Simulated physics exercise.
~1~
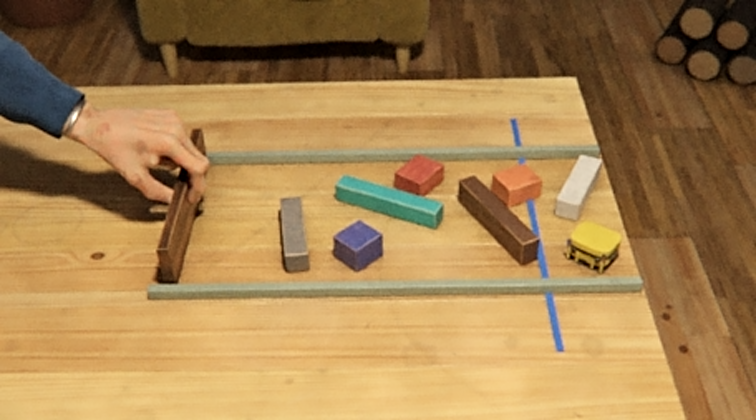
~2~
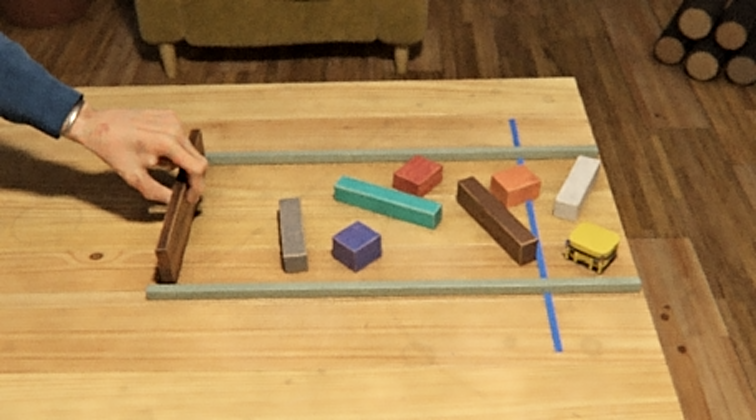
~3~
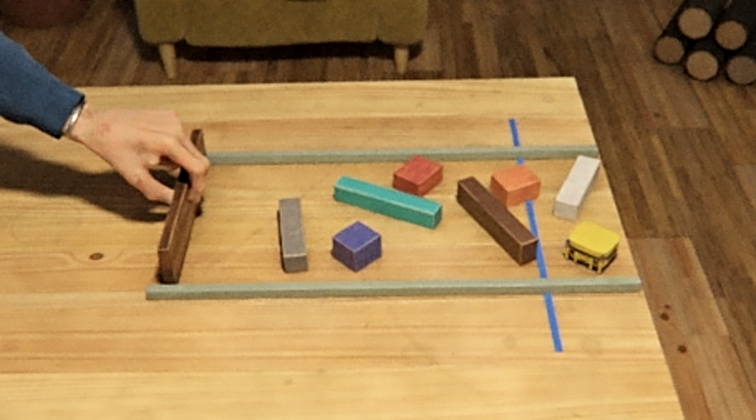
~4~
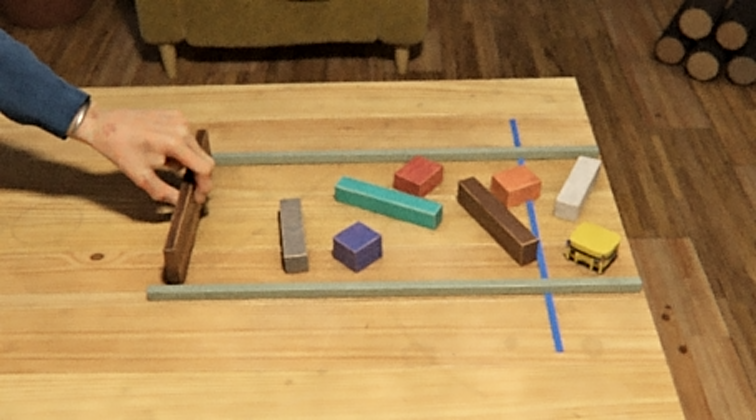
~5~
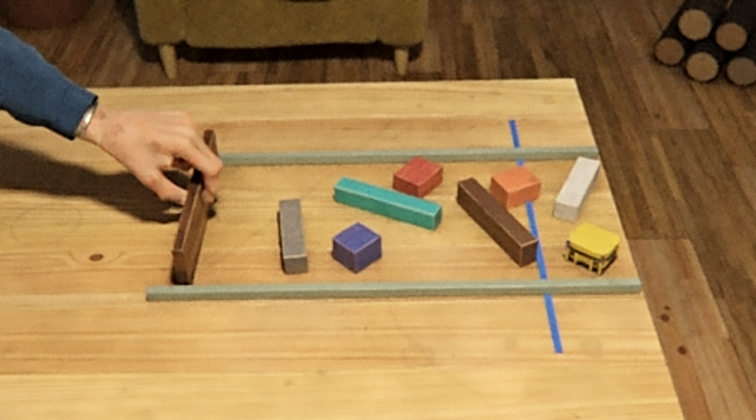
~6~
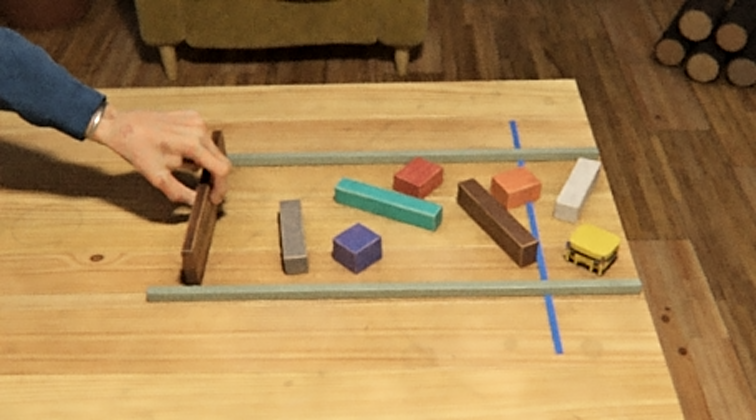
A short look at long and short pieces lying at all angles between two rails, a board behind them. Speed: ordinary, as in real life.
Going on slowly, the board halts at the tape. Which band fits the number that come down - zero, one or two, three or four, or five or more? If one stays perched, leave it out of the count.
The band that fits is one or two.
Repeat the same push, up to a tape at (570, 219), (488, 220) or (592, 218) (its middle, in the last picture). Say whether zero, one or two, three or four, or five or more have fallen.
Falls: 3 or 4; none at all; five or over.
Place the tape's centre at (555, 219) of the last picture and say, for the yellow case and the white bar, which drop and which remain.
The yellow case goes over; the white bar goes over.
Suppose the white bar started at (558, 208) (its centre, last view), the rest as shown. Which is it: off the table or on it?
Placed there, it goes off the edge.
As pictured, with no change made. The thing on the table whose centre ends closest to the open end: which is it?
The yellow case.
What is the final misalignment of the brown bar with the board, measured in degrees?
Out of line by around 30°.
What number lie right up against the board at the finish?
Contact count: 3.
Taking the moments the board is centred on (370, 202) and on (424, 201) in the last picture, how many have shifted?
The first number is 3, the next one 5.
A little later, none off yet; white bar at rest near (578, 190); yellow case at rest near (593, 250); orange block at rest near (516, 187).
When it is over, the number that fall off is one or two; down, white bar.
